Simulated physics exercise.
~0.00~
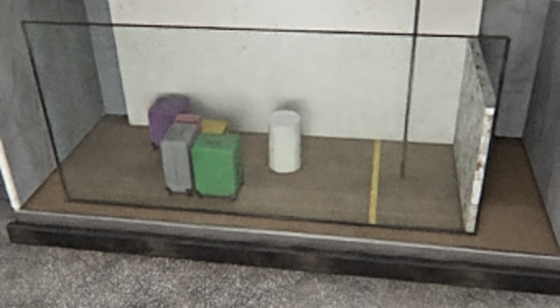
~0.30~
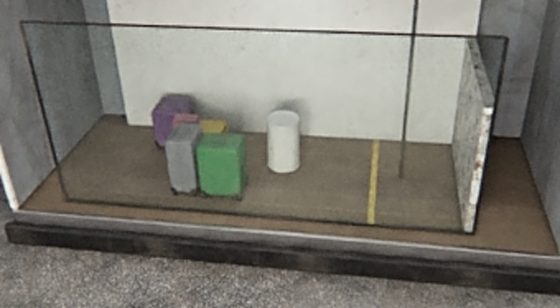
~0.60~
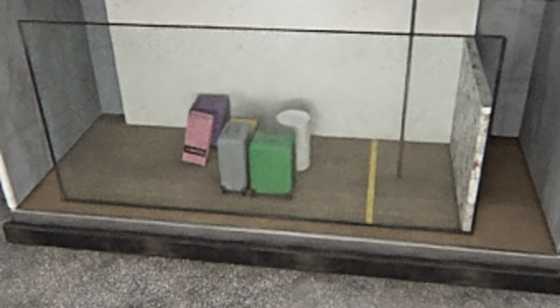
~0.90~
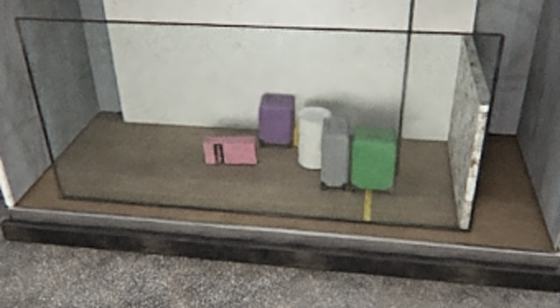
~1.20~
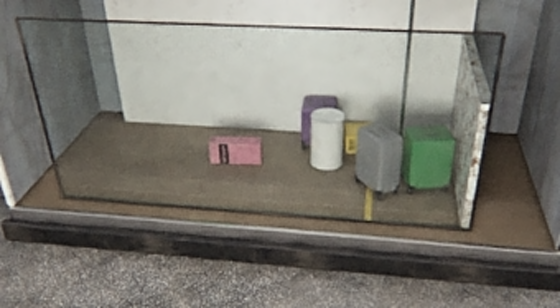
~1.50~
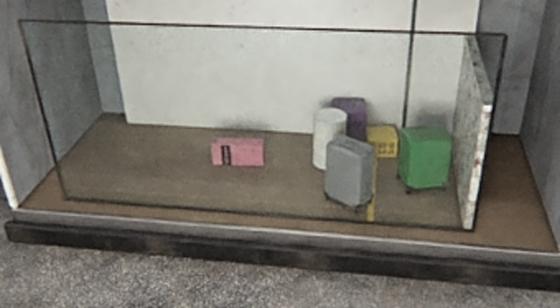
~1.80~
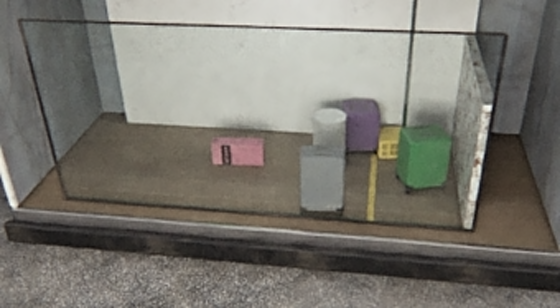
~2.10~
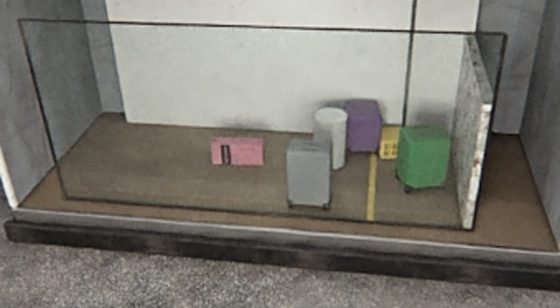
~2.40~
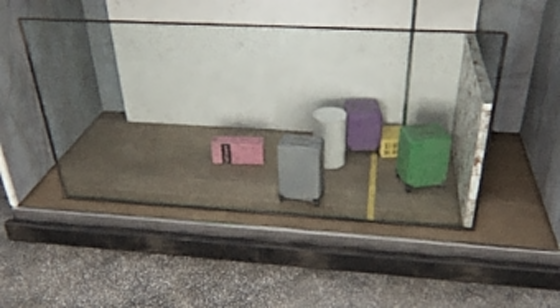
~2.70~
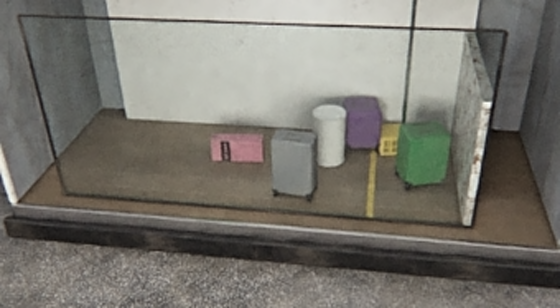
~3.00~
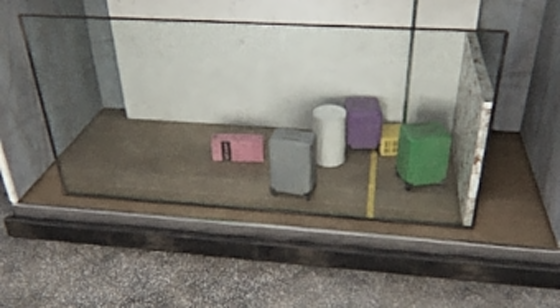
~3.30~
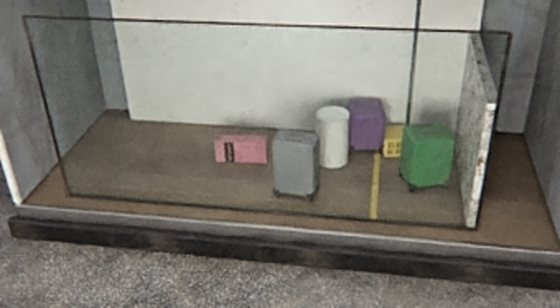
A glass-fronted bay with a brown floor, pale back wall and yellow floor line is seen from the front and slightly above, the view swaying a little. Purple, grey and green cases stand at left around a yellow crate and a pink box, with a white drum nearer the middle. The load slides right, and the pink box tips over and stays behind. The green case crosses the line and stops near the right wall, while the grey one turns back left. Finally, the purple case and drum stand short of the line, the crate beyond it.
